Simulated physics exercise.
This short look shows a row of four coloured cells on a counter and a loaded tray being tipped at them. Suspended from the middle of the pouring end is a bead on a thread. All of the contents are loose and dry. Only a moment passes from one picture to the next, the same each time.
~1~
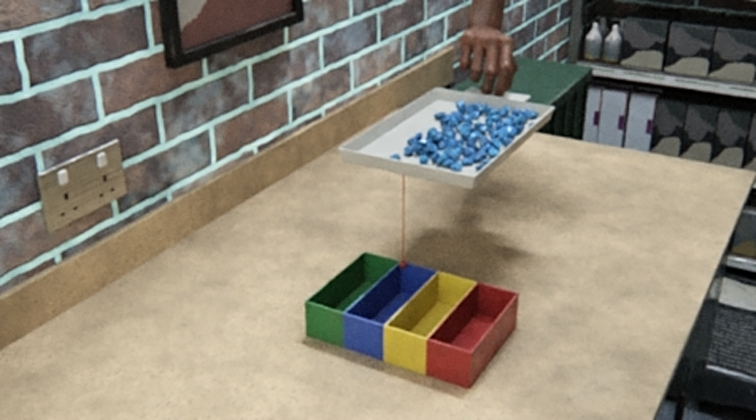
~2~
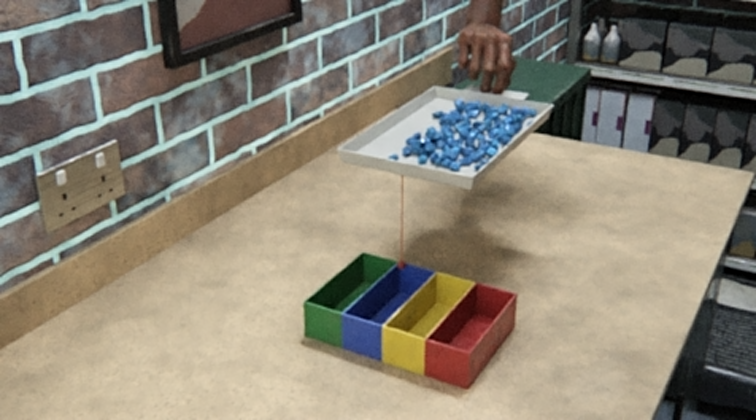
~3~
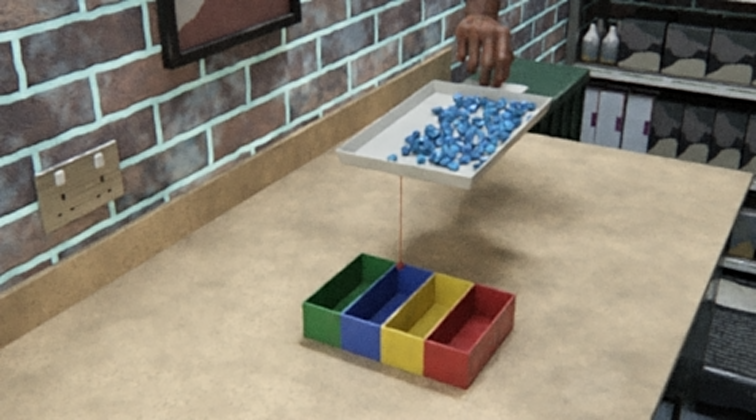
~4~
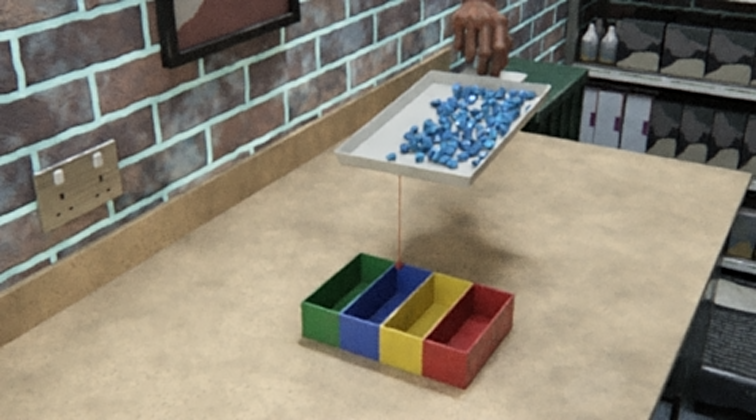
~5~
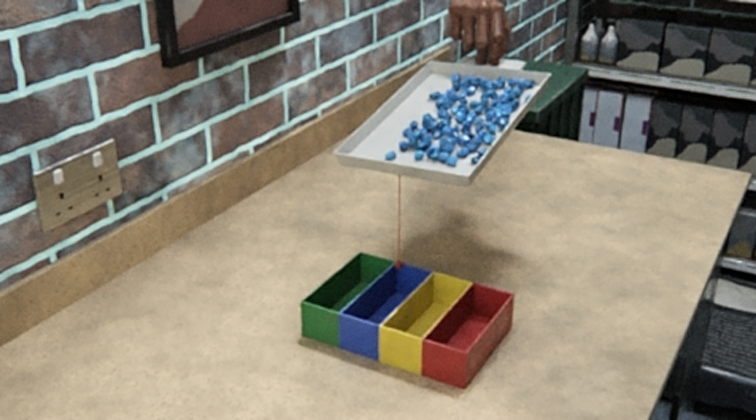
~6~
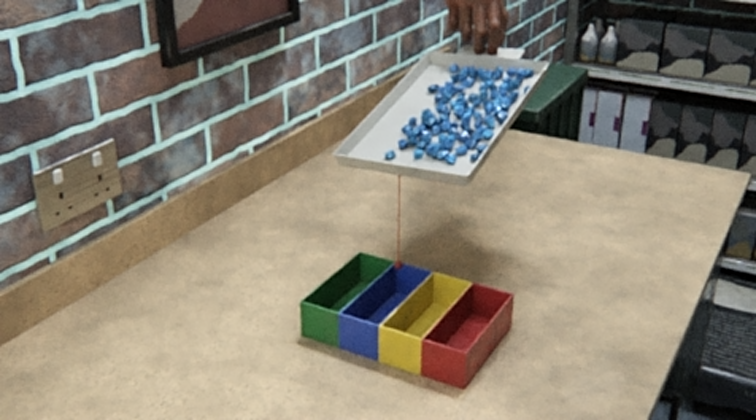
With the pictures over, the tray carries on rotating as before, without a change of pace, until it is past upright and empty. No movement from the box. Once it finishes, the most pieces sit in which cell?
In the green cell.
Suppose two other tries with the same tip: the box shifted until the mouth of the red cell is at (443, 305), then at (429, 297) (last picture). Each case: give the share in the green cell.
I'd say about 40 percent, followed by about 20 percent.
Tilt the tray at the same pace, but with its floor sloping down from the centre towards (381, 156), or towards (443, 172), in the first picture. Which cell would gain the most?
The cell in green, then the cell in yellow.
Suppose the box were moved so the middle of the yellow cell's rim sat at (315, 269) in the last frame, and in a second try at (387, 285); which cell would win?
First try: Red. Second try: The blue one.
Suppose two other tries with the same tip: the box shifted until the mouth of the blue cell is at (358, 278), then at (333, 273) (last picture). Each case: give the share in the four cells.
Roughly 100% on the first try and 100% on the second.
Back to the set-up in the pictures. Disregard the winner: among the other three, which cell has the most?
Behind the top one comes the cell in blue.
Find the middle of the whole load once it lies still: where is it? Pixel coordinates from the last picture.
Close to (346, 314) in the last view.
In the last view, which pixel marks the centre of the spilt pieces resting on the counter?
Centre, final frame: Roughly (279, 296).
Just after the last frame, tray tipped steeply; the larger part on the tray; about a tenth falling or outside the box.
A moment on, tray tipped right over; roughly a quarter on the tray; roughly a quarter in the green cell; about a tenth in the blue cell; just a few in the yellow cell; roughly a third falling or outside the box.
Further on, tray tipped past a quarter turn; roughly half in the green cell; roughly a quarter in the blue cell; about a tenth in the yellow cell; roughly a quarter falling or outside the box.
When it is over, tray tipped past a quarter turn; roughly half in the green cell; roughly a quarter in the blue cell; about a tenth in the yellow cell; not one in the red cell; roughly a quarter outside the box.
